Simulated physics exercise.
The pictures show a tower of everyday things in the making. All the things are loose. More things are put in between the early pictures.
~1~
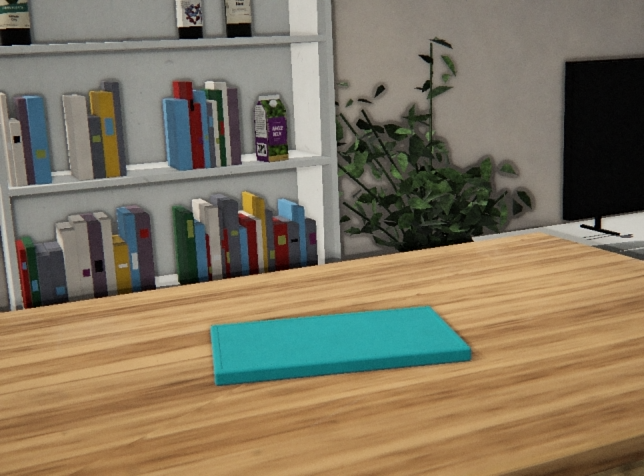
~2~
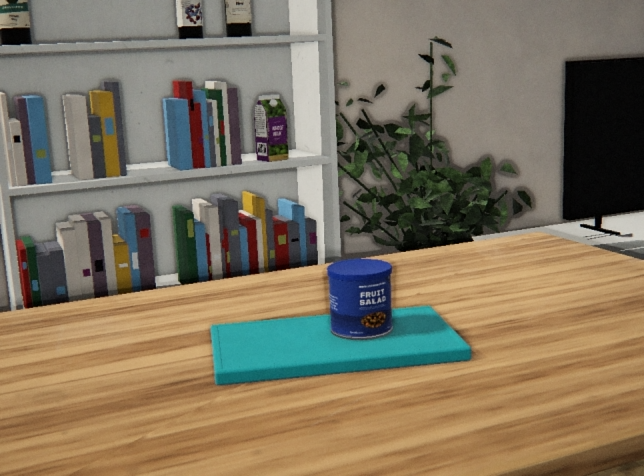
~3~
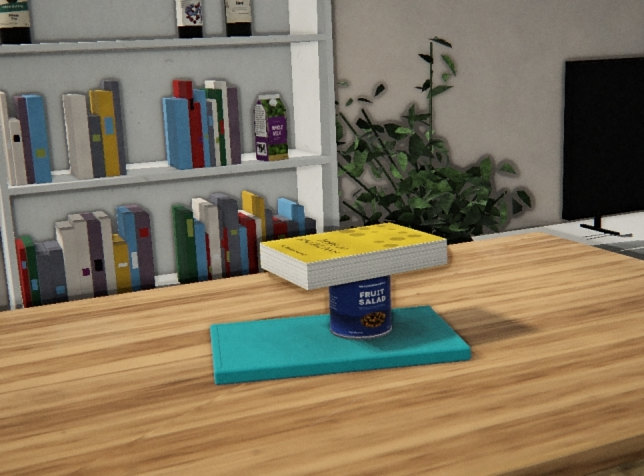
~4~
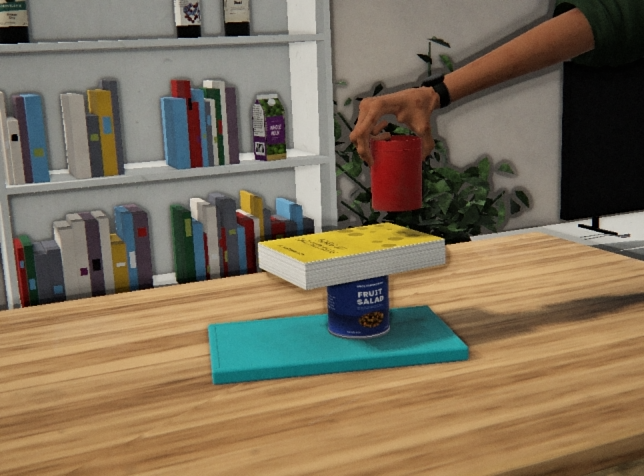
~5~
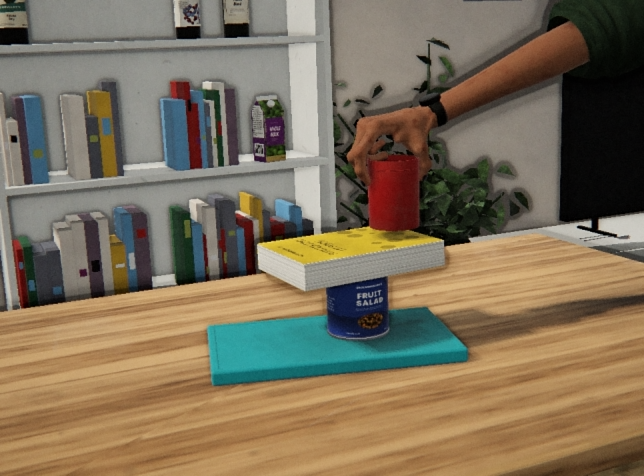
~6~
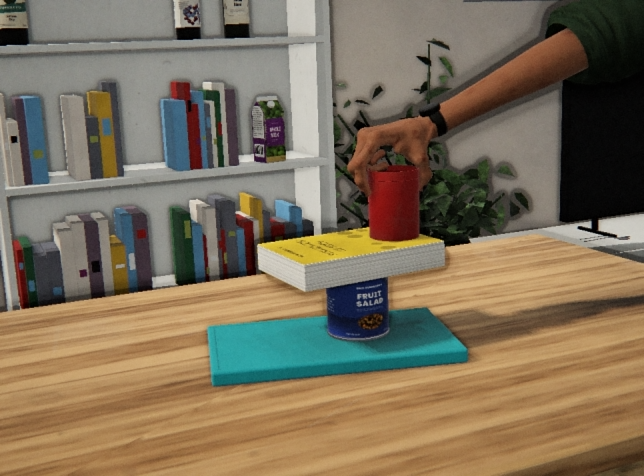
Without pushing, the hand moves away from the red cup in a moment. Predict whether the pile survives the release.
So the pile survives that.
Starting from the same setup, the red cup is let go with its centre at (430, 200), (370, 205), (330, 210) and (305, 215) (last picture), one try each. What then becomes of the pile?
Result per case: First toppled, second still standing, third still standing, fourth still standing.
Then, 1.00 s after the last picture, nothing has stirred.
Then, 2.00 s after the last picture, red cup resting near (394, 203).
At rest, all 4 in place. Seen from the same camera at the end, red cup near (394, 203). The pile keeps its balance.
